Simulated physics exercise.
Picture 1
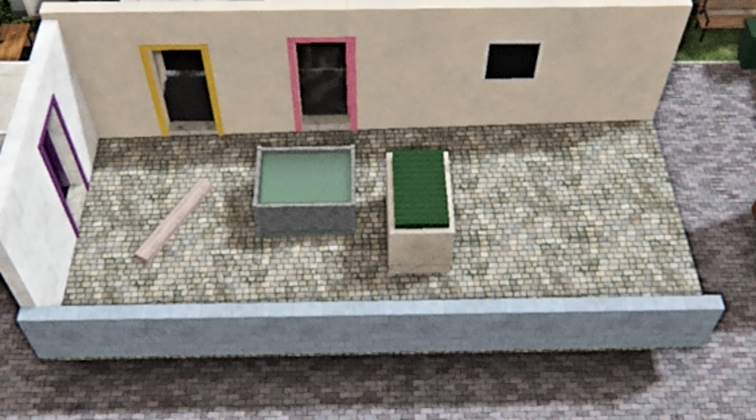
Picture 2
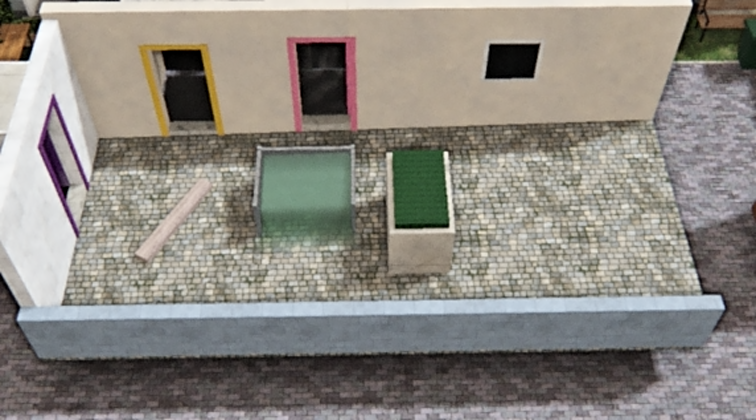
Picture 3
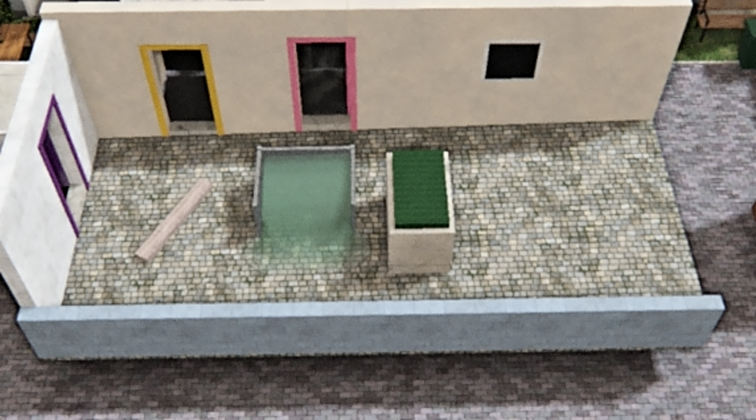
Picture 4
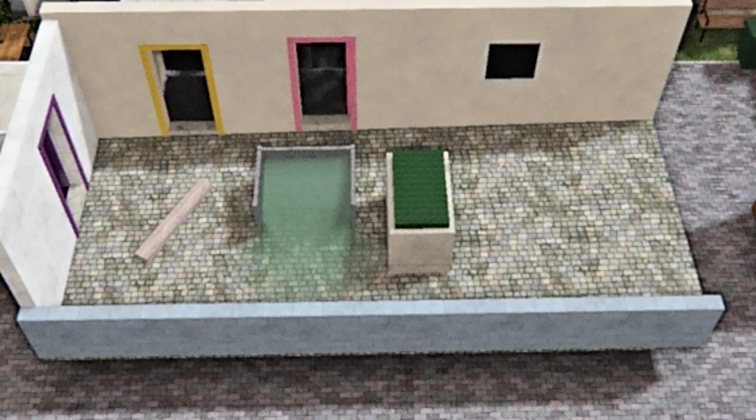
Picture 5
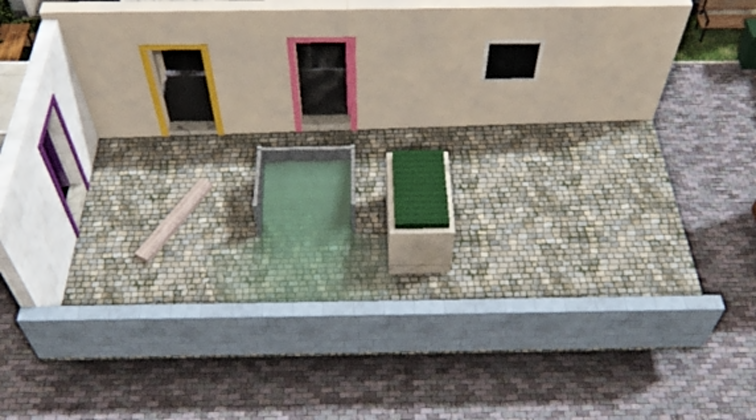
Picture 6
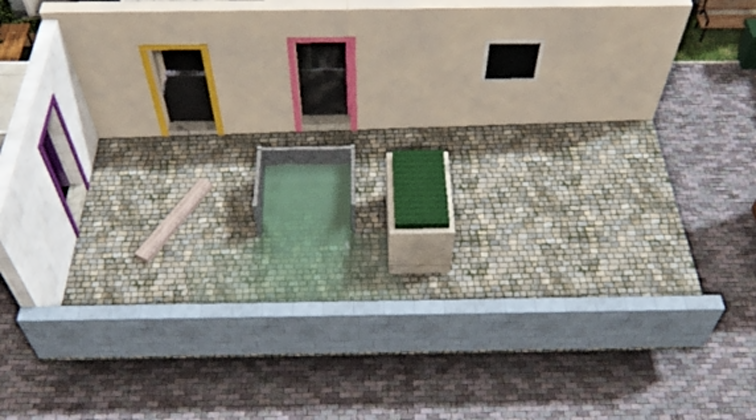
Greenish water poured out of the open gray tank when its near side gave way, spreading over the cobbles toward the low front wall and fanning out, while the planter and plank stayed put.
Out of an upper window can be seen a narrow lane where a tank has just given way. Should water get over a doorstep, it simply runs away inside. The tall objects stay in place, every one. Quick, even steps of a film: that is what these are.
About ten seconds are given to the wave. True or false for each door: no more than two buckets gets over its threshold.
The pink door - true; the yellow door - true; the purple door - true.
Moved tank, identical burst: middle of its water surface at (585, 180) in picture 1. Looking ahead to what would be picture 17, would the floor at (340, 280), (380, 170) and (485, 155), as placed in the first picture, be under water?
Soaked, bone-dry, bone-dry.
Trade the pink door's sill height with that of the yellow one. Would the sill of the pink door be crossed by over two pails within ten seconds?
My reading: The pink door remains below the limit.
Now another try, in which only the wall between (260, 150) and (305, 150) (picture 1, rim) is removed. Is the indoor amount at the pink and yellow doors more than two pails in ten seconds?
One by one: Pink door ends up above; yellow door ends up below.
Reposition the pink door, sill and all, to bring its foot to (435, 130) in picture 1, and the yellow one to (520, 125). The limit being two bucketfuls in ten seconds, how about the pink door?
Outcome for the pink door: Not exceeded.
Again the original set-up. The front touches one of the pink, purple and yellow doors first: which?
From the pictures, my answer is the one in purple.
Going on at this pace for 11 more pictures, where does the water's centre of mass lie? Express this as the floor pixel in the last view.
Somewhere near (285, 285).
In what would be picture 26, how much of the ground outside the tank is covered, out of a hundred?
It works out to about 50 in a hundred.
A moment on, water covers 15 % of the floor; the pink door not reached, the yellow door not reached, the purple door not reached.
Next, water covers 30 % of the floor; the pink door not reached, the yellow door not reached, the purple door not reached.
Then, water covers 50 % of the floor; the pink door not reached, the yellow door not reached, the purple door wet at the sill, nothing in.
Later, water covers 70 % of the floor; the pink door wet at the sill, nothing in, the yellow door wet at the sill, nothing in, the purple door wet at the sill, nothing in.
In the end, water covers 50 % of the floor; the pink door wet at the sill, nothing in, the yellow door wet at the sill, nothing in, the purple door wet at the sill, nothing in.
